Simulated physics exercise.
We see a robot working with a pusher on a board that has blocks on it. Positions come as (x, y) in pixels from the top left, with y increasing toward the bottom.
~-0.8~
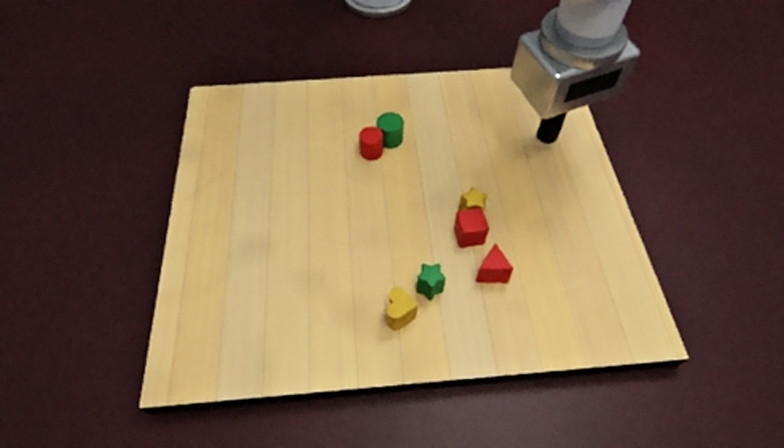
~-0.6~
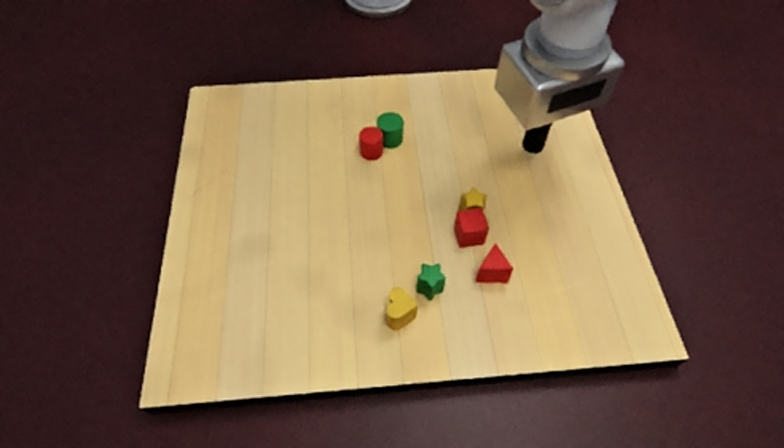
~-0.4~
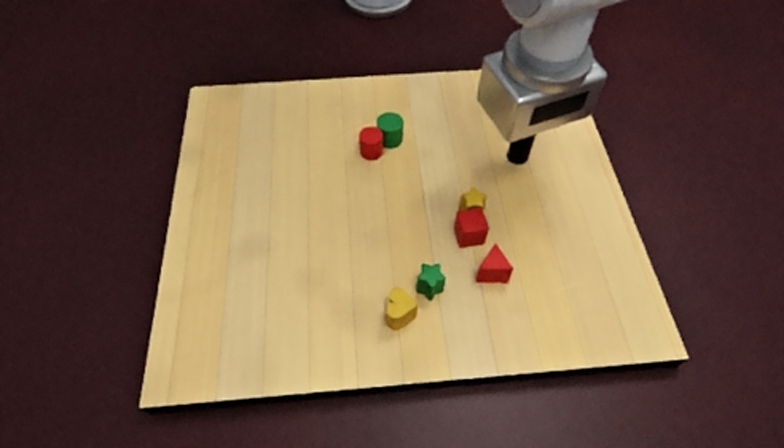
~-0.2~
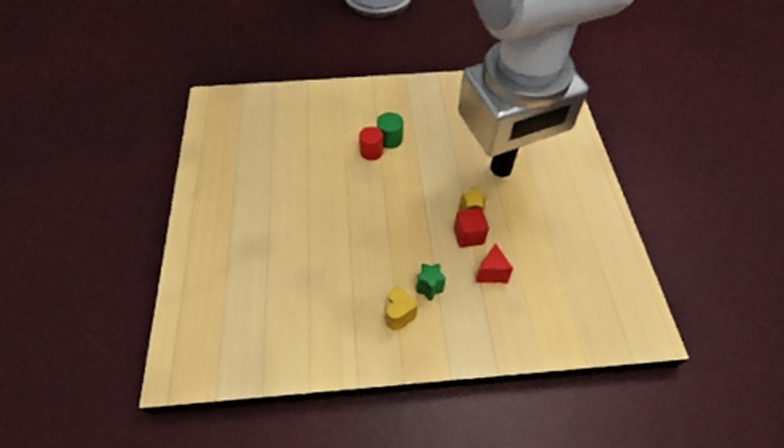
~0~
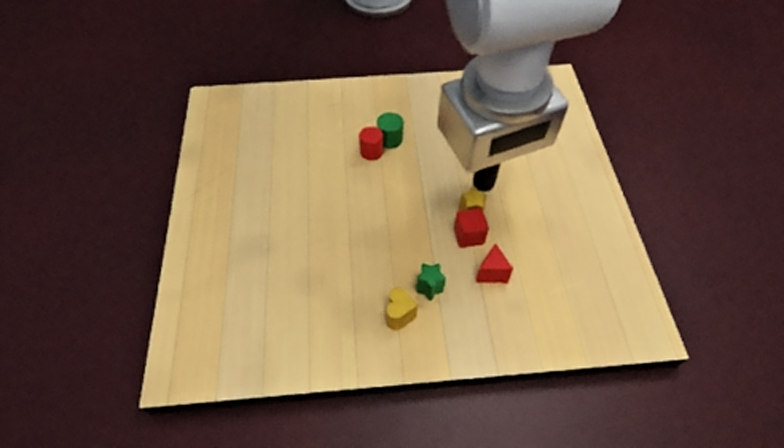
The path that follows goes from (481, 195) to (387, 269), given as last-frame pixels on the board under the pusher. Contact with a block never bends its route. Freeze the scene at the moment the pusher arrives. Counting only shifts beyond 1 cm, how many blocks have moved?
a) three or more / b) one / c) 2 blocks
I choose c.
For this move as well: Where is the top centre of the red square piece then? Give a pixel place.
It should be at (469, 247) by then.
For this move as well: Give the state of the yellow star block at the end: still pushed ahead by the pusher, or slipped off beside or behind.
Shed along the way.
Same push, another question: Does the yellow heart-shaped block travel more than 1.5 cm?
Final answer: No.
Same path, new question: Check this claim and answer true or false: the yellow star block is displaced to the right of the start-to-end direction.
Answer: False.
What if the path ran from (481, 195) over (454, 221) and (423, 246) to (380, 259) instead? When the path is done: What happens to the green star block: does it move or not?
It ends up on the same spot.
What follows on the original path. One third of the way, pusher (453, 207); red square piece (468, 240), turned 30° anticlockwise; yellow star block (455, 220), turned 40° anticlockwise.
Two thirds of the way, pusher (421, 232); red square piece (469, 247), turned 50° anticlockwise; yellow star block (442, 237), turned 90° anticlockwise.
At the end, pusher (387, 259); yellow heart-shaped block still; green star block still; red square piece (469, 247), turned 50° anticlockwise; yellow star block (442, 237), turned 95° anticlockwise.
